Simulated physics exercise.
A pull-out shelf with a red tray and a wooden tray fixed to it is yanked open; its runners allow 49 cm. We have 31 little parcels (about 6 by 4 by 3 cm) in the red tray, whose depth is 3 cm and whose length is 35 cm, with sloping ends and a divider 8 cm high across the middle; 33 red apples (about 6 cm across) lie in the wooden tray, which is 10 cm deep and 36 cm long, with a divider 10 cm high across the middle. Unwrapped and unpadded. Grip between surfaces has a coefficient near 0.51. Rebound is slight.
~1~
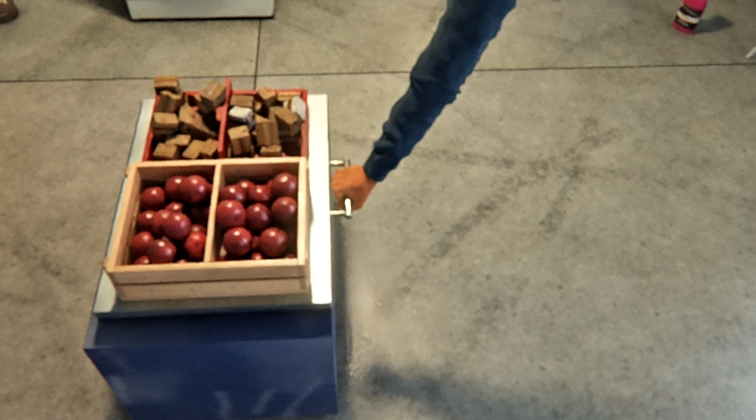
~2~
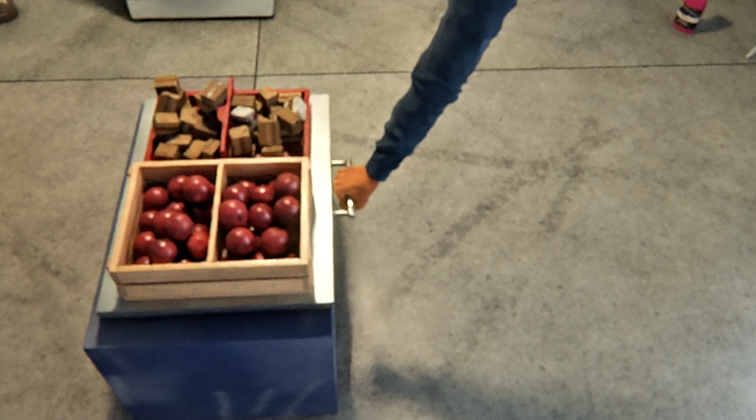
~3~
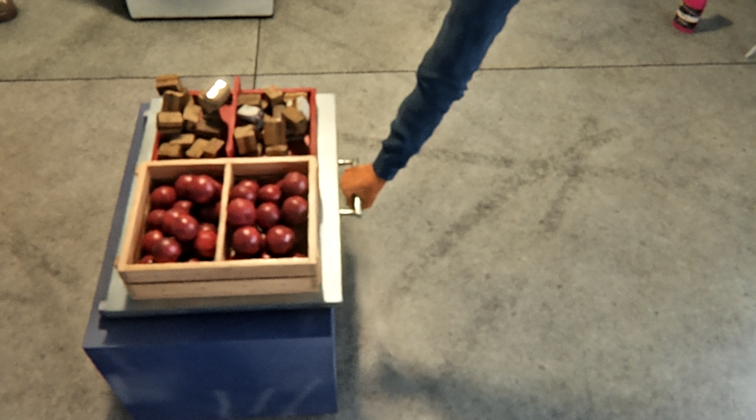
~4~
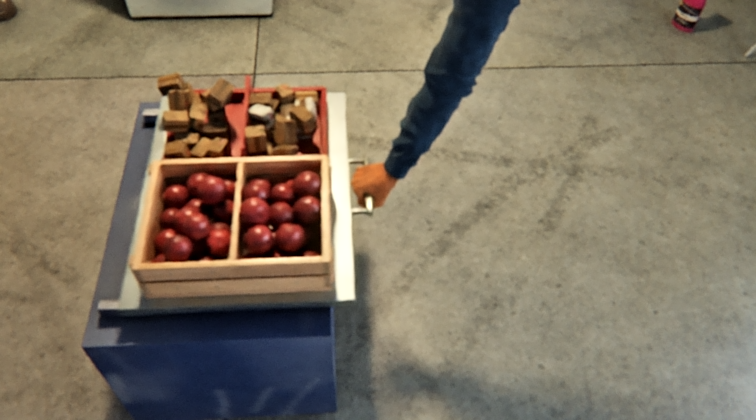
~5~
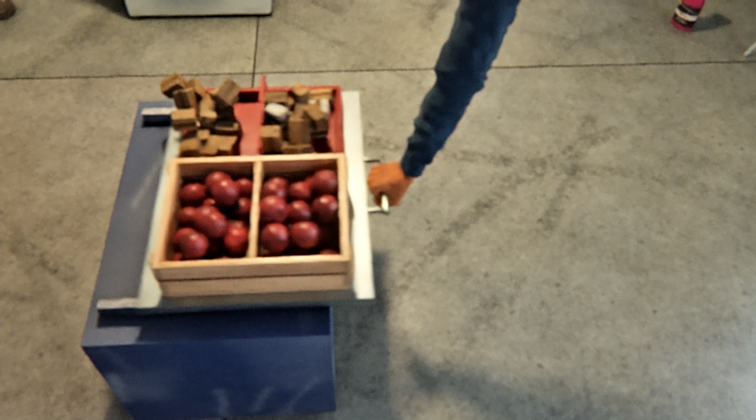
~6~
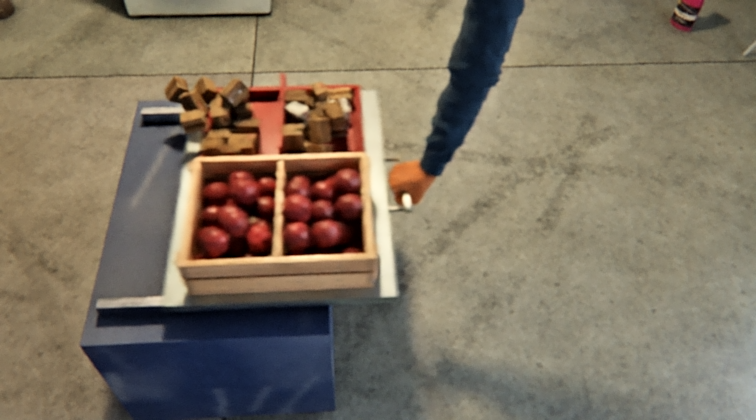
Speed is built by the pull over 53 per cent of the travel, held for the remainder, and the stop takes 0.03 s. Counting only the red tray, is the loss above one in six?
Yes.
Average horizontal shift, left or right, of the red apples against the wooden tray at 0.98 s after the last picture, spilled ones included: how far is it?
About 0 cm right.
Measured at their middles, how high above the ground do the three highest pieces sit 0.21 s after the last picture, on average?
I'd say near 64 cm.
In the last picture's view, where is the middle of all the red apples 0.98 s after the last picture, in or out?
Near (454, 220).
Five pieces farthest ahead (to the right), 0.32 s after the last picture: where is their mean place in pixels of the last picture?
Roughly at (567, 104).
Then, 0.13 s after the last picture, end of travel.
Then, 0.21 s after the last picture, the red tray is down by 9 of 31 and the wooden tray has all 33.
Then, 0.32 s after the last picture, the red tray is down by 12 of 31 and the wooden tray is down by 1 of 33.
Then, 0.54 s after the last picture, the red tray is down by 14 of 31 and the wooden tray is down by 1 of 33.
When it is over (0.98 s after the last picture), the red tray is down by 14 of 31 and the wooden tray is down by 1 of 33. Asked share, 14 of 31, 45 per cent.
